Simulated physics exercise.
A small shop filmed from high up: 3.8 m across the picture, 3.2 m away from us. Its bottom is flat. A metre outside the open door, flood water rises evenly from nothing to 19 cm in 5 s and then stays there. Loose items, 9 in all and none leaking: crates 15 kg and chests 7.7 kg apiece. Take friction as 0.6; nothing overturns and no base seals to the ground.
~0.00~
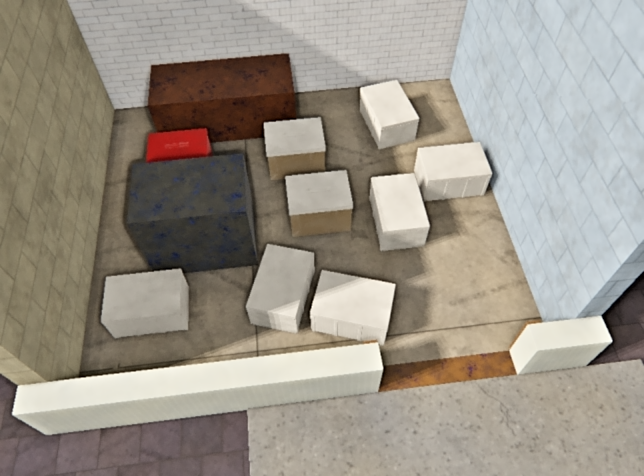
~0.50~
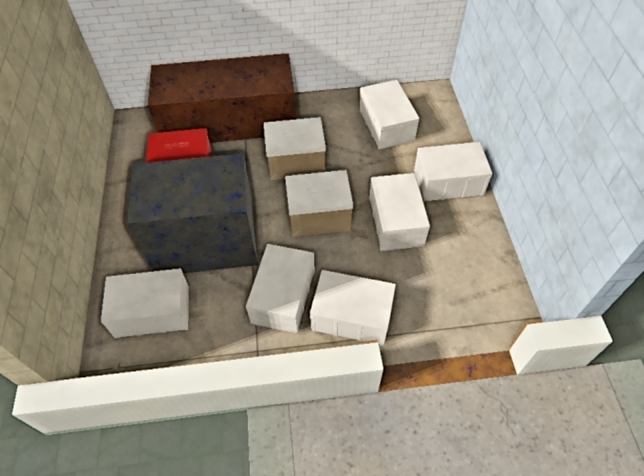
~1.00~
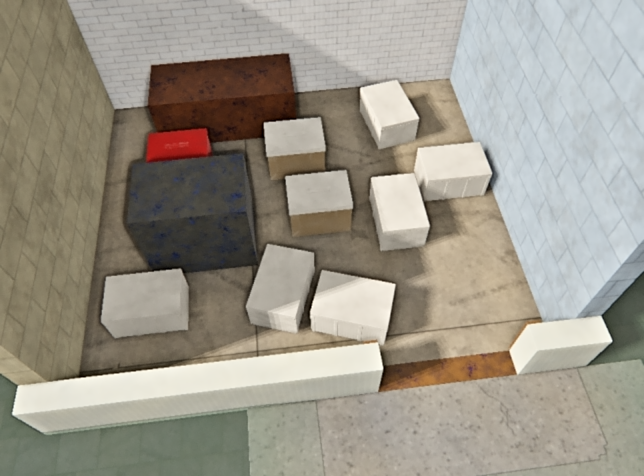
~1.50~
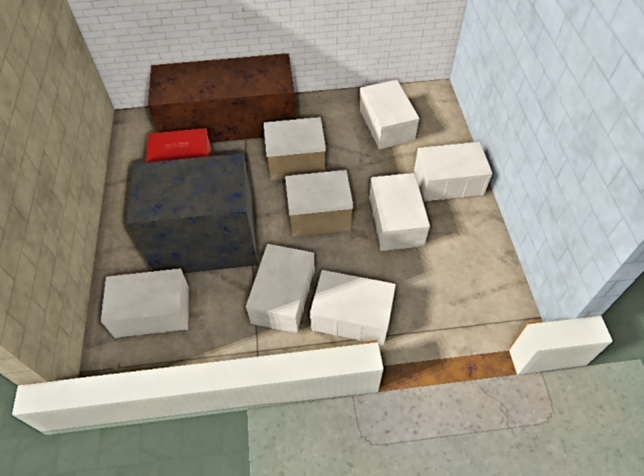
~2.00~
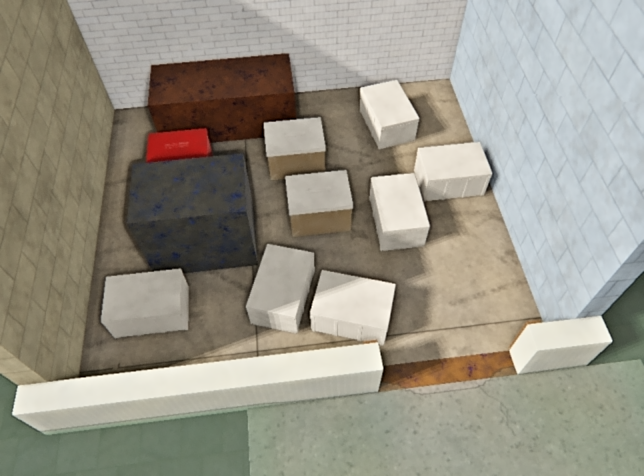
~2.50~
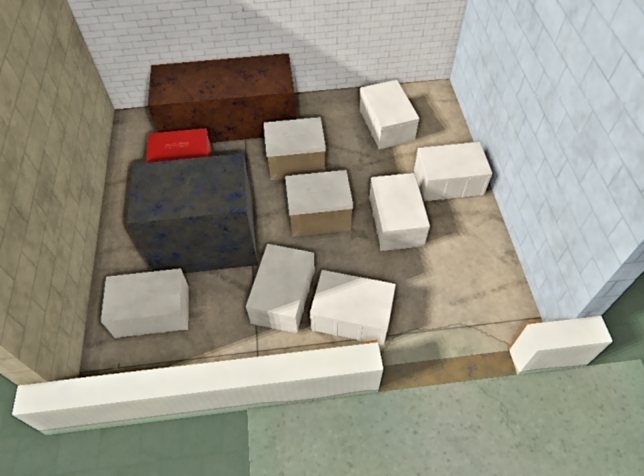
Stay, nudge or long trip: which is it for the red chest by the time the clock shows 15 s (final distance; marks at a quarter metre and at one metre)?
Red chest is nudged along.
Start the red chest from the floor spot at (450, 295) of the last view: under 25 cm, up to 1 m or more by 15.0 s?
It travels far.
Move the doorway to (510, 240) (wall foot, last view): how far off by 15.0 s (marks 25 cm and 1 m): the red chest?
Then the red chest is nudged along.
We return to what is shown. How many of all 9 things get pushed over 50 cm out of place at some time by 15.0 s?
9 of them.
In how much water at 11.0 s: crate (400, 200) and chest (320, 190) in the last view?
Roughly 10 and 9 cm.
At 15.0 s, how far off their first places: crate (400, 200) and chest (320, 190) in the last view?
In turn: 150 cm, 120 cm.
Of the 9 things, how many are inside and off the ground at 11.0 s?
I count 7.
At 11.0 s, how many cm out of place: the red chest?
About 50 cm.
After 3.5 s the red chest is near (177, 146), 0.0 m from its start, aground; 0 afloat.
After 6.8 s the red chest is near (177, 146), 0.0 m from its start, aground; 1 afloat.
After 11.0 s the red chest is near (117, 158), 0.5 m from its start, afloat; 7 afloat.
After 15.0 s the red chest is near (114, 153), 0.5 m from its start, afloat; 9 afloat.
